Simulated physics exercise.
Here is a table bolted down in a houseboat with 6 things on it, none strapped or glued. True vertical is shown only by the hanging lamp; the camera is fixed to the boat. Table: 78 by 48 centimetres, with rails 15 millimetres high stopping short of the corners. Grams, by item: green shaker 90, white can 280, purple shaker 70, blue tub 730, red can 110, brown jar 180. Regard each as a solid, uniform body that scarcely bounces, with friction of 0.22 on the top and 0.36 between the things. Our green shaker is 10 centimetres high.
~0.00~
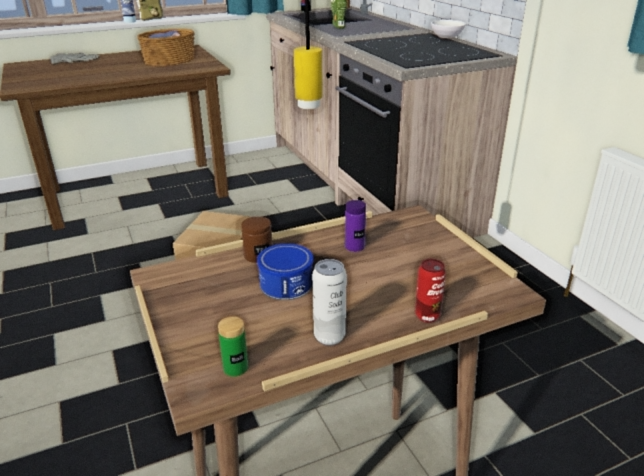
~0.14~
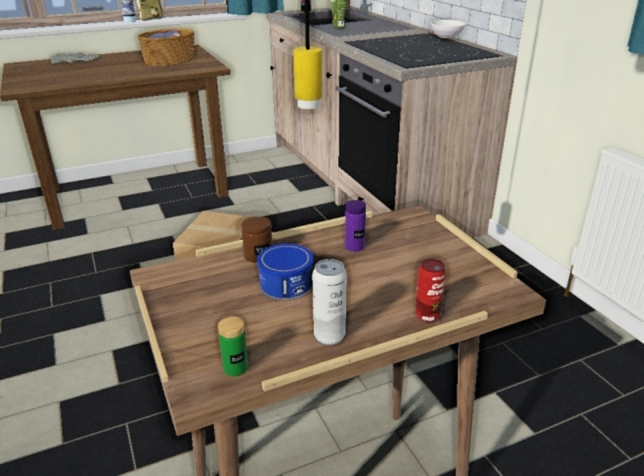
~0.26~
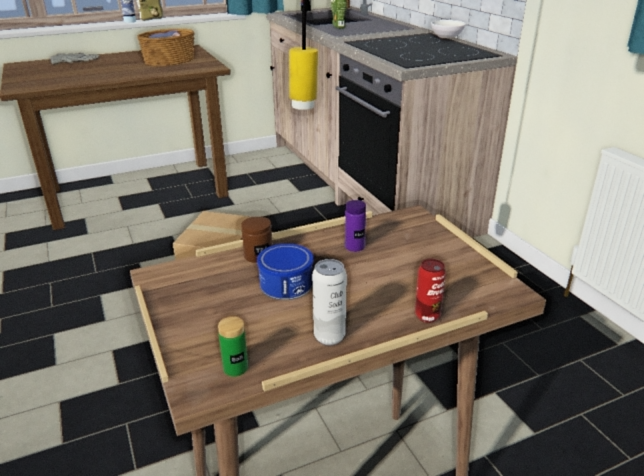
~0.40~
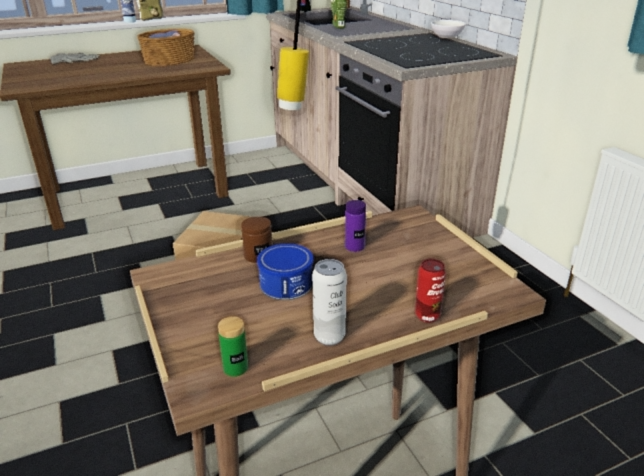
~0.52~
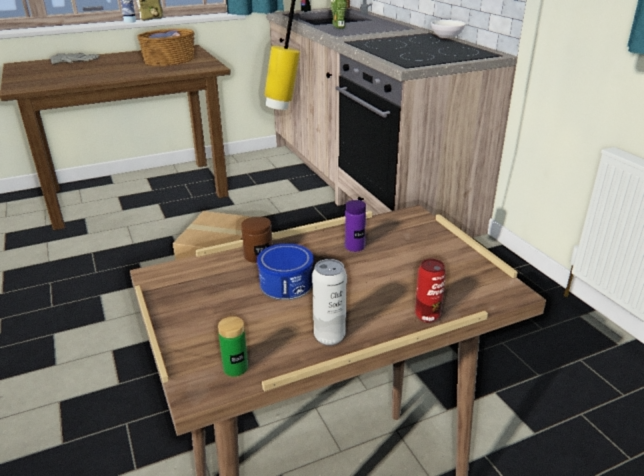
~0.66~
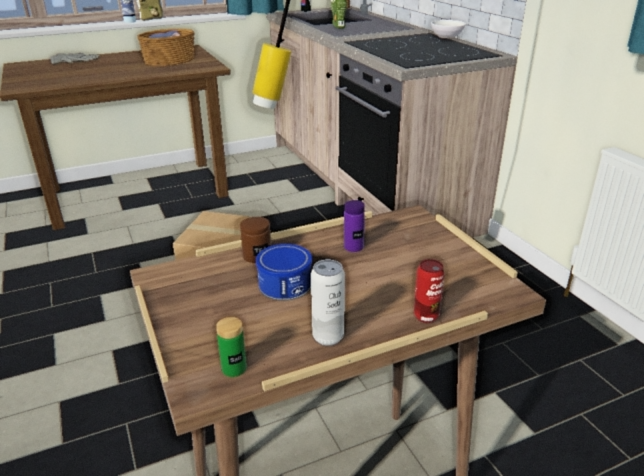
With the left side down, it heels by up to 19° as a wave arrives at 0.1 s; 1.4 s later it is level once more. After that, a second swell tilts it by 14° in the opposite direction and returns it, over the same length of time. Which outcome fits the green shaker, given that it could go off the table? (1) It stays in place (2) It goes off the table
It goes off the table (2).
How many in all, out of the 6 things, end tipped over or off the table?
I make it 1.
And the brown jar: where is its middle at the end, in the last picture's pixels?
Rest position, about (176, 258) px.
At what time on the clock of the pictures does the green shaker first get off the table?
That comes at close to 1.1 seconds.
After 0.96 s, boat heeled 17°, left side down; green shaker slid 7 cm near (195, 358); white can slid 7 cm; purple shaker slid 7 cm.
After 1.16 s, boat heeled 9°, left side down; green shaker now off the table; purple shaker slid 15 cm; white can slid 15 cm.
After 1.36 s, boat heeled 2°, left side down; white can slid 21 cm; red can slid 21 cm; purple shaker slid 21 cm.
After 1.66 s, boat heeled 2°, right side down; white can slid 21 cm; purple shaker slid 21 cm; brown jar slid 21 cm.
At rest (3.4 s), off the table, green shaker; not toppled but over 5 cm from the start, white can, purple shaker, blue tub, red can and brown jar.
